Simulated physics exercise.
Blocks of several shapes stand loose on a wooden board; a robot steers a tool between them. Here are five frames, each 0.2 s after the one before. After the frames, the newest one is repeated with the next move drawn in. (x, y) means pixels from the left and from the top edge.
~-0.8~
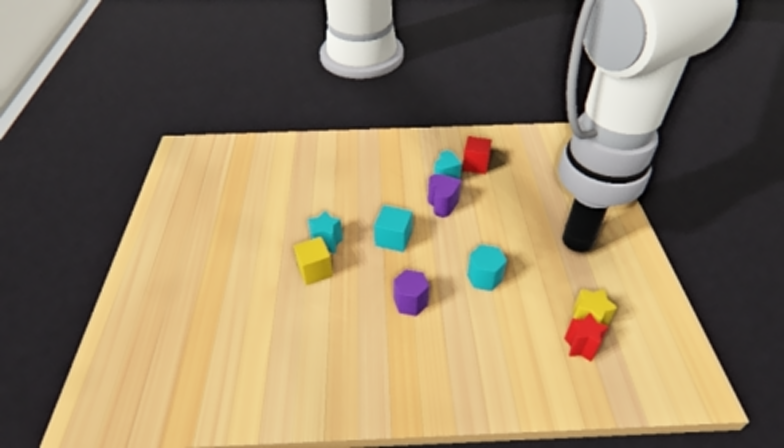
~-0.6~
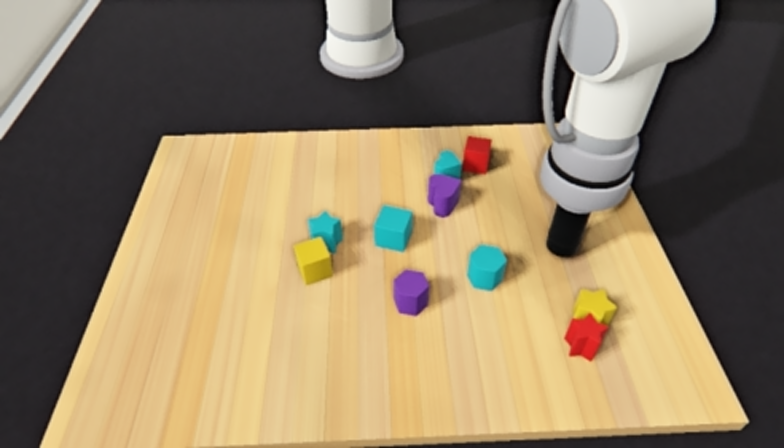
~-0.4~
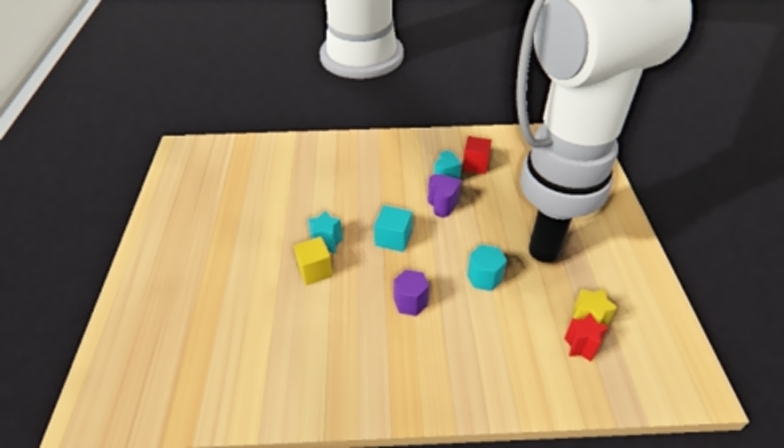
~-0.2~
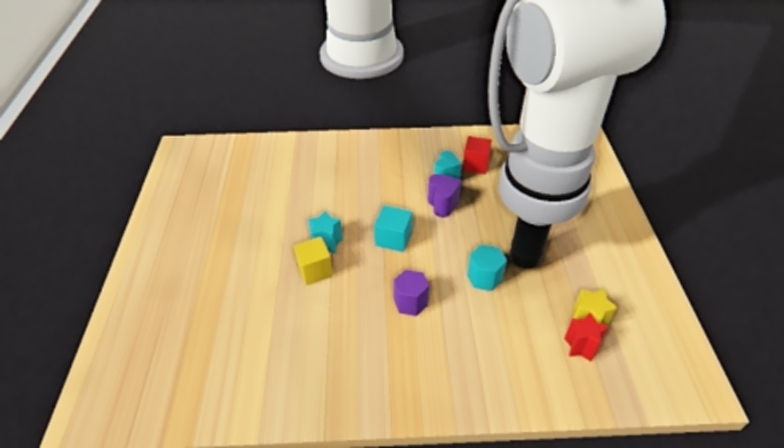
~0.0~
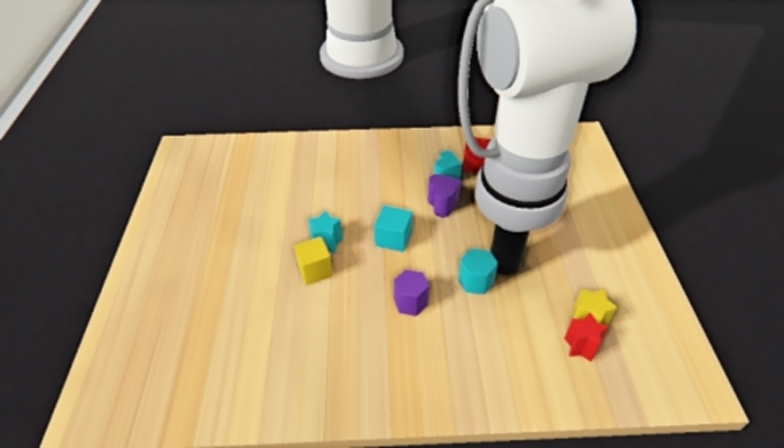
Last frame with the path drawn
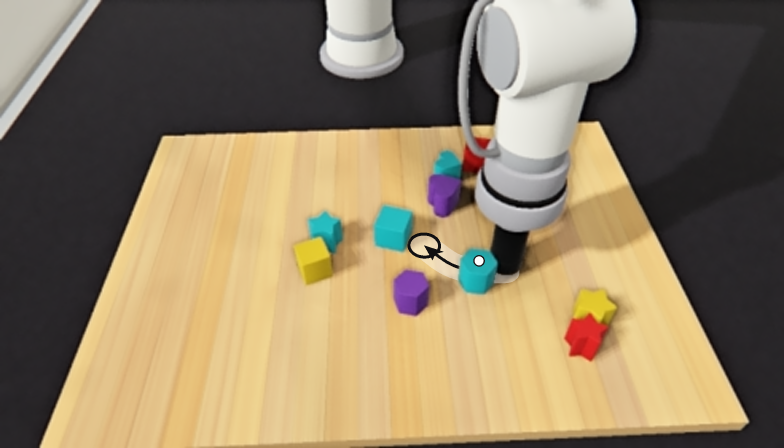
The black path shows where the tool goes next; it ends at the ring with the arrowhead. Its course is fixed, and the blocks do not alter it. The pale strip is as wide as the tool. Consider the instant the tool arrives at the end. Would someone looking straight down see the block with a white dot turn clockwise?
Going by the path, no.
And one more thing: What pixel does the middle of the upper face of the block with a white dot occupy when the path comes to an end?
I'd guess (447, 270).
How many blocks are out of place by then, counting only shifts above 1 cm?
By the end of the path, one block has moved more than about a centimetre.
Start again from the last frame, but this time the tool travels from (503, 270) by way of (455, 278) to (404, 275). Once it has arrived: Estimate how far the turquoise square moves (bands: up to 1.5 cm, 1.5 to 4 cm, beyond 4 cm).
Net shift: Below 1.5 cm.
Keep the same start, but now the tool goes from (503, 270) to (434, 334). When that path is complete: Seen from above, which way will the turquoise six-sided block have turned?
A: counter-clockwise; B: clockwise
B
The drawn path runs from (503, 270) over (473, 270) and (445, 261) to (424, 245); the dot is on the turquoise six-sided block.
On the path given first. Halfway along, tool at (459, 261); turquoise six-sided block at (447, 270), turned 50° anticlockwise.
At the end, tool at (425, 239); turquoise square not moved; turquoise six-sided block at (447, 270), turned 50° anticlockwise.
